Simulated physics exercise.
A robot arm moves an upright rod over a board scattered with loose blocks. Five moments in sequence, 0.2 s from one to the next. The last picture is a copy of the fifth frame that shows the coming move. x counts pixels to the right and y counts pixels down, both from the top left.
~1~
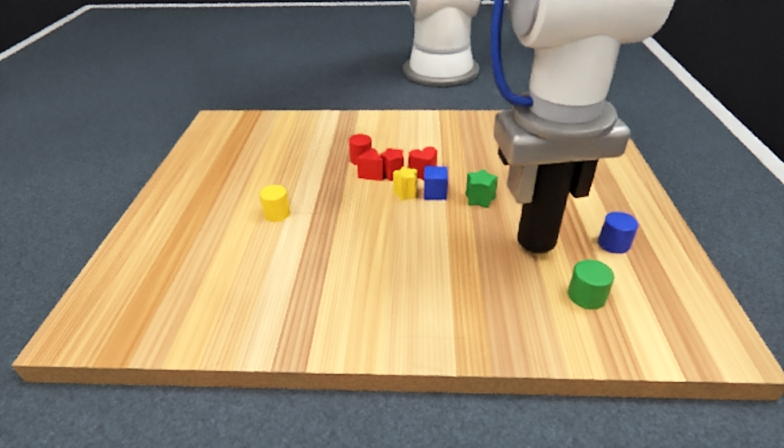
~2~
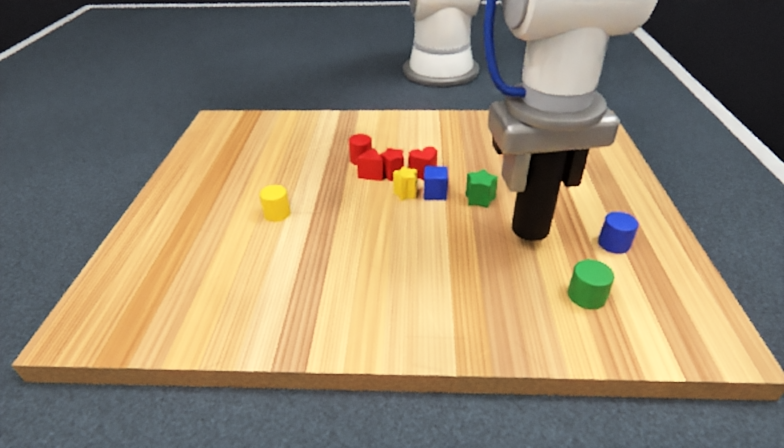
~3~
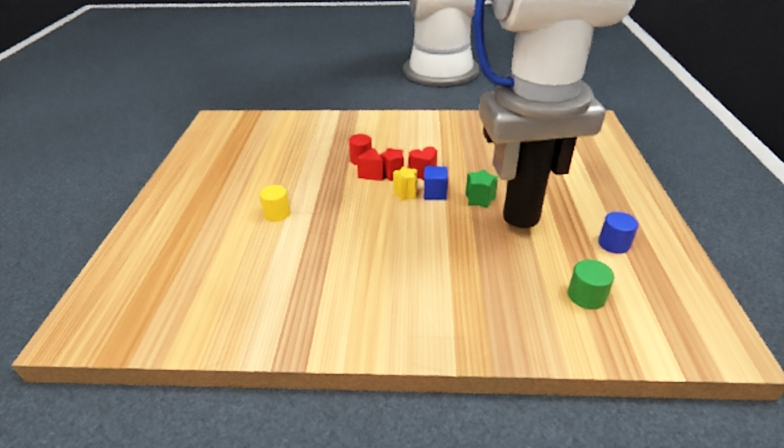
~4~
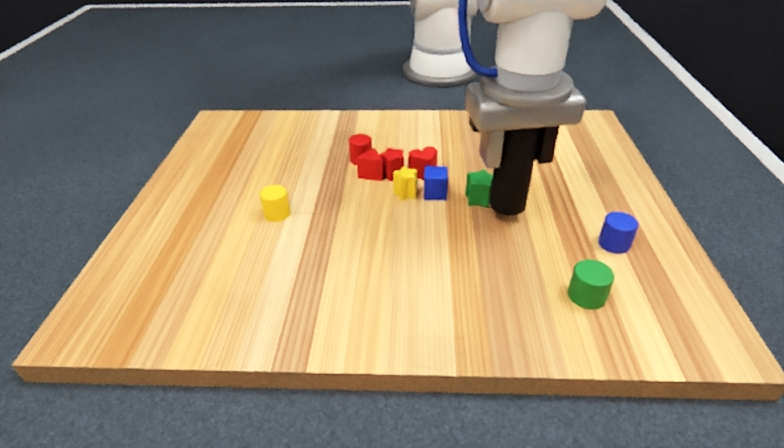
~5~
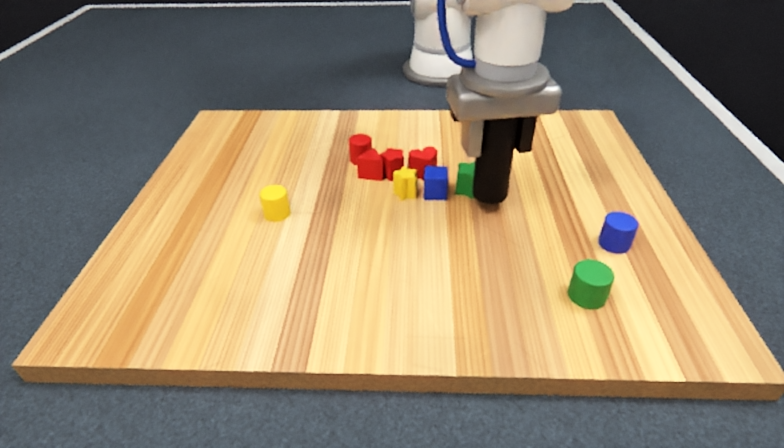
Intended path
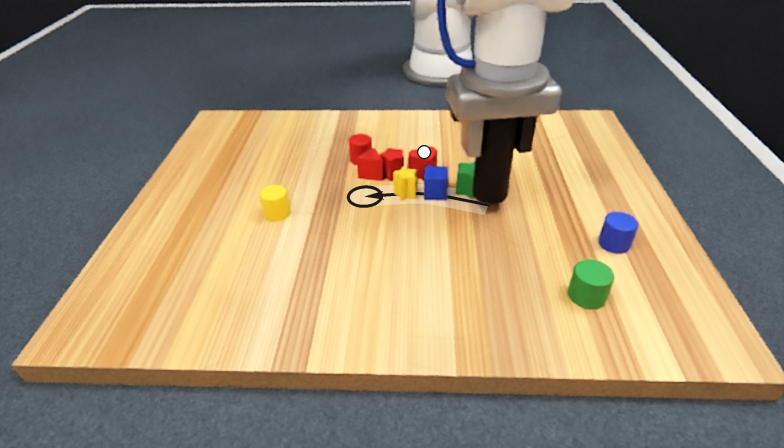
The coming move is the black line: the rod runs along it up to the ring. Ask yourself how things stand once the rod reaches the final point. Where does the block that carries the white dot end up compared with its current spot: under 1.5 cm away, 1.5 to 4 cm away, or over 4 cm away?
It shifts by less than 1.5 cm.
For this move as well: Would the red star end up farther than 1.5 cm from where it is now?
Going by the path, yes.
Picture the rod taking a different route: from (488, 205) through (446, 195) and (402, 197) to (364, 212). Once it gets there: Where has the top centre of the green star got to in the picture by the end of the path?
At pixel (455, 158).
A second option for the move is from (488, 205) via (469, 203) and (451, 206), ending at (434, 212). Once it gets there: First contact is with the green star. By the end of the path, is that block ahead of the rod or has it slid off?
When the path ends, it will lie beside or behind the rod.
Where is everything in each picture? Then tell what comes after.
Rod tip at (537, 240); block tops, red star at (393, 153); yellow star at (406, 172); red heart block at (424, 152); blue four-sided block at (436, 172); green star at (482, 177), in the first frame.
Rod at (530, 229); blocks unchanged, in the second frame.
Rod at (521, 217); blocks unchanged, in the third frame.
Rod at (508, 205); blocks unchanged, in the fourth frame.
Rod at (490, 194); red star at (393, 153); yellow star at (406, 172); red heart block at (424, 152); blue four-sided block at (436, 172); green star at (471, 168), in the fifth frame.
Path on the board, from (488, 205) through (427, 194) to (365, 196); the dot is on the red heart block.
On the path given first. One third of the way, rod at (447, 186); yellow star at (399, 172), turned 25° anticlockwise; blue four-sided block at (421, 167), turned 25° clockwise; green star at (457, 160), turned 65° clockwise.
Two thirds of the way, rod at (405, 183); red star at (385, 148); yellow star at (376, 173), turned 65° anticlockwise; blue four-sided block at (392, 158), turned 70° clockwise; green star at (456, 160), turned 70° clockwise.
At the end, rod at (364, 186); red star at (385, 146), turned 10° clockwise; yellow star at (337, 177), turned 85° anticlockwise; red heart block in place; blue four-sided block at (388, 158), turned 80° clockwise; green star at (456, 160), turned 70° clockwise.
